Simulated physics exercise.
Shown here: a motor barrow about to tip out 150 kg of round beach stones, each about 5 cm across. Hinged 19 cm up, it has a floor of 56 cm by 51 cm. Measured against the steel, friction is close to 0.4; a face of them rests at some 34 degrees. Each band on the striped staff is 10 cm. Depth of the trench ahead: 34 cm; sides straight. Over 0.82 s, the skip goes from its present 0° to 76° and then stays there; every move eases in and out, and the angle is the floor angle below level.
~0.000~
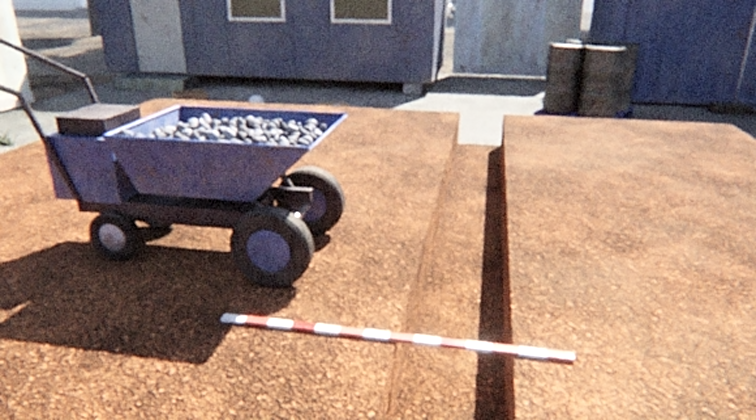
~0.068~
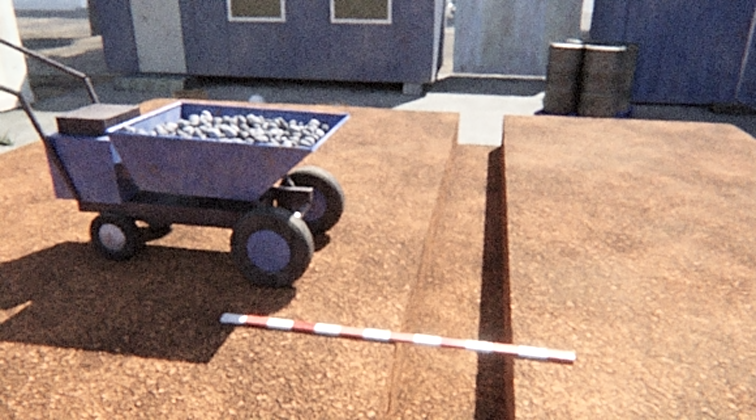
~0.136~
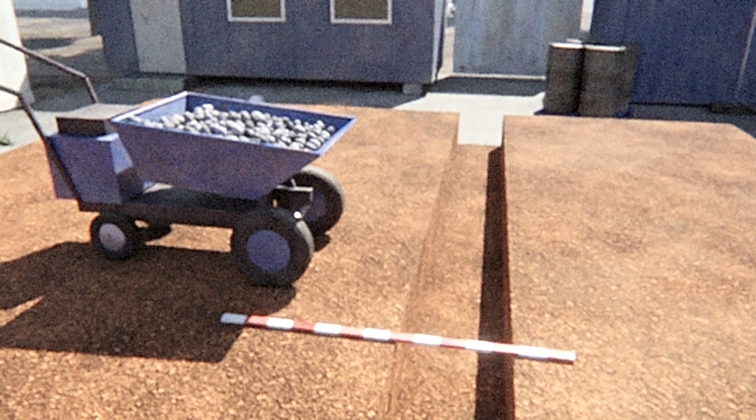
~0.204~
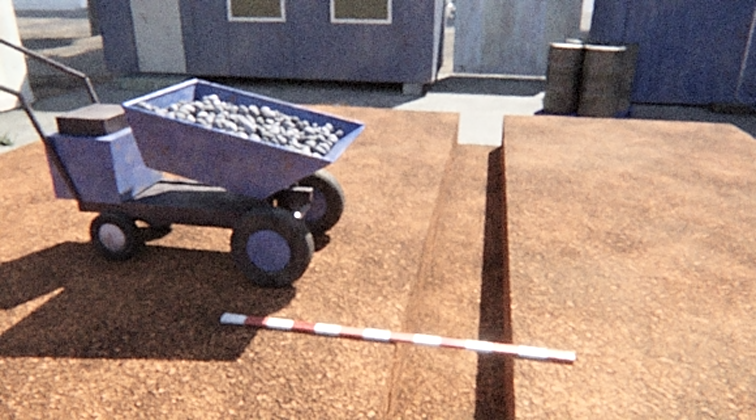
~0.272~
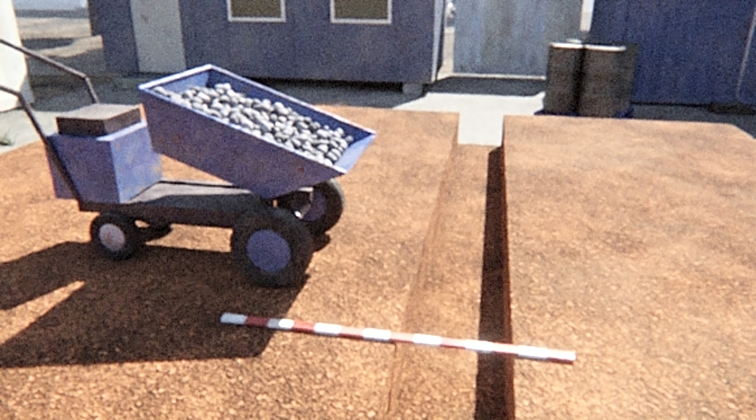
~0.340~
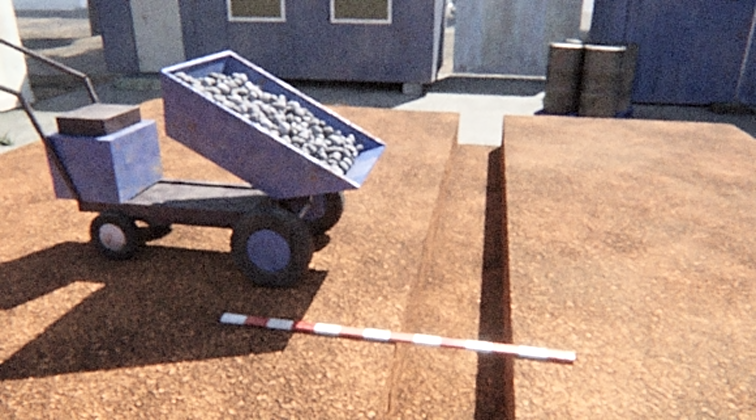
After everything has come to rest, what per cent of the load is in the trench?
I would say 96 percent.
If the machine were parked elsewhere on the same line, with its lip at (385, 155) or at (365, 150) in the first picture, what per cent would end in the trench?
Roughly 65 per cent, then 85 per cent.
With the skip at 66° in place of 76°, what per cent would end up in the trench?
In that case around 100 percent.
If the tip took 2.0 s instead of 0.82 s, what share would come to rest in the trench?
In that case some 100 per cent.
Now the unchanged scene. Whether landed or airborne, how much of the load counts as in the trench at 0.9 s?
Around 50 per cent of it.
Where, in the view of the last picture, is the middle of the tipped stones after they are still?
Around (465, 320).
After 0.6 s the floor is at 65°; 100 % in the skip; the foremost stones are at (398, 228).
After 0.9 s the floor is at 76°; 43 % in the skip, 6 % short of the trench, 51 % in the trench; the foremost stones are at (495, 338).
After 1.3 s the floor is at 76°; 2 % in the skip, 6 % short of the trench, 93 % in the trench; the foremost stones are at (504, 300).
After 3.2 s the floor is at 76°; 0 % in the skip, 4 % short of the trench, 96 % in the trench; the foremost stones are at (504, 305).
